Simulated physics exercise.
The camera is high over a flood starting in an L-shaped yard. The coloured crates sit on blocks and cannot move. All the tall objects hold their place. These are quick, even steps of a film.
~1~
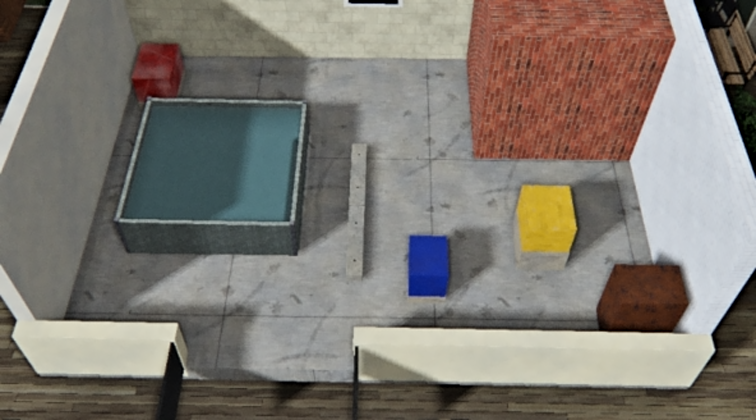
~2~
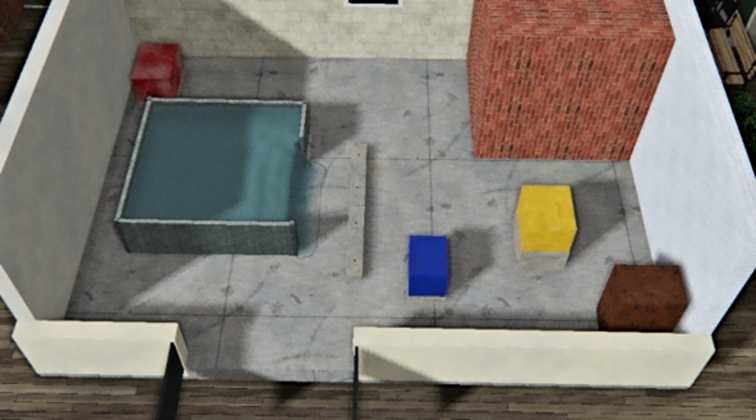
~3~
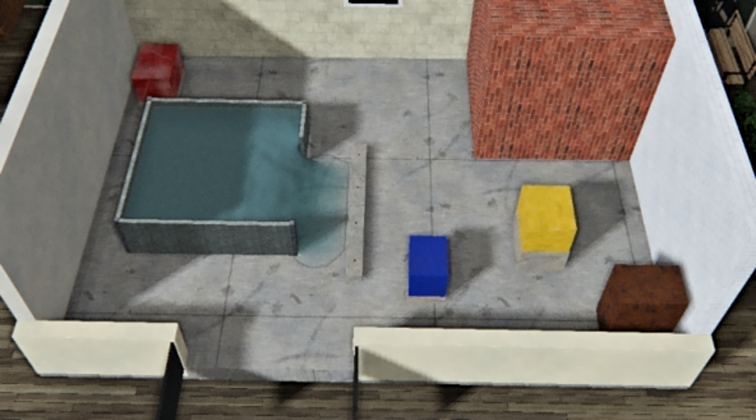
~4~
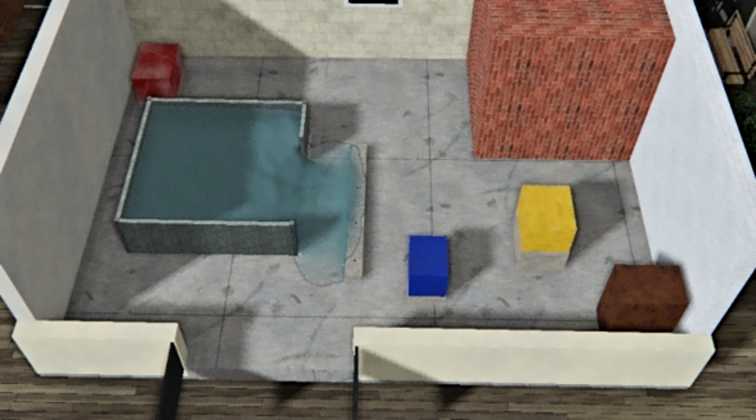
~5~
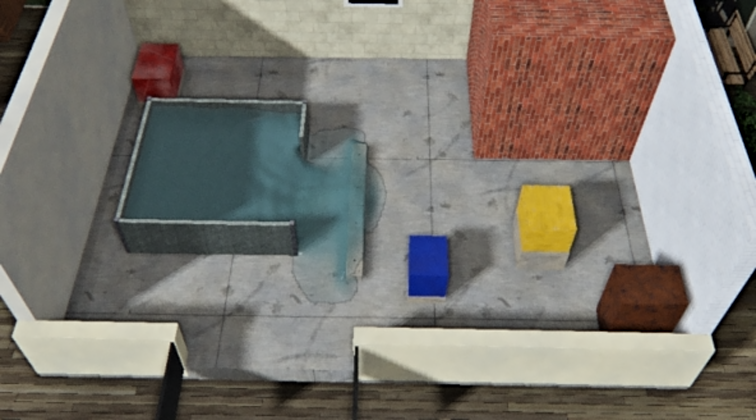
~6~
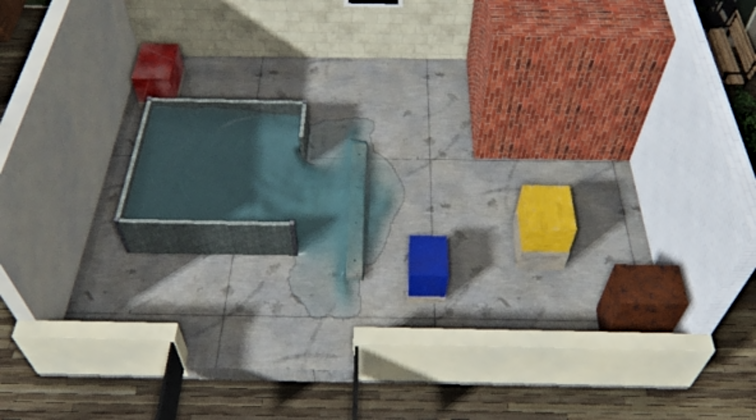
In a walled yard with red, blue, yellow and brown blocks and a big brick one, water poured from the right side of a tank, spread to a low strip, and flowed over and around it.
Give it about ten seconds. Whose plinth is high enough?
The yellow crate stays dry; the red crate stays dry; the blue crate gets wet.
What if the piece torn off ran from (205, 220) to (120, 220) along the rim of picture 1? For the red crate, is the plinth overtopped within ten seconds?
The red one is soaked.
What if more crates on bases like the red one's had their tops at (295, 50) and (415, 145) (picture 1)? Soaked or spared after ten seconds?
One after the other: Is soaked, takes water.
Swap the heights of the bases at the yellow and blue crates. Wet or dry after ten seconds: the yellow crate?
My reading: Yellow is wetted.
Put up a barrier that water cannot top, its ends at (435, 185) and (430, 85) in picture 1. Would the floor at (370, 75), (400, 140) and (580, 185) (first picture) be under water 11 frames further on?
One after the other: Covered, wet, under water.
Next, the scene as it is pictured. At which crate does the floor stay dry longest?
That is the red-painted one.
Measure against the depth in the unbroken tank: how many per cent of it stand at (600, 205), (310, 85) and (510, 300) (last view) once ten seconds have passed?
About 8, 10 and 10 per cent.
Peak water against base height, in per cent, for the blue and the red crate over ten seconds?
Near 150 and 70 in a hundred.
A moment on, water covers 35 % of the floor; the yellow crate water round its plinth, the red crate not reached, the blue crate water round its plinth.
Next, water covers 60 % of the floor; the yellow crate water round its plinth, the red crate not reached, the blue crate water round its plinth.
Then, water covers 70 % of the floor; the yellow crate water round its plinth, the red crate water round its plinth, the blue crate water round its plinth.
Later, water covers 80 % of the floor; the yellow crate water round its plinth, the red crate water round its plinth, the blue crate water round its plinth.
In the end, water covers 95 % of the floor; the yellow crate stayed above the water, the red crate stayed above the water, the blue crate was topped.
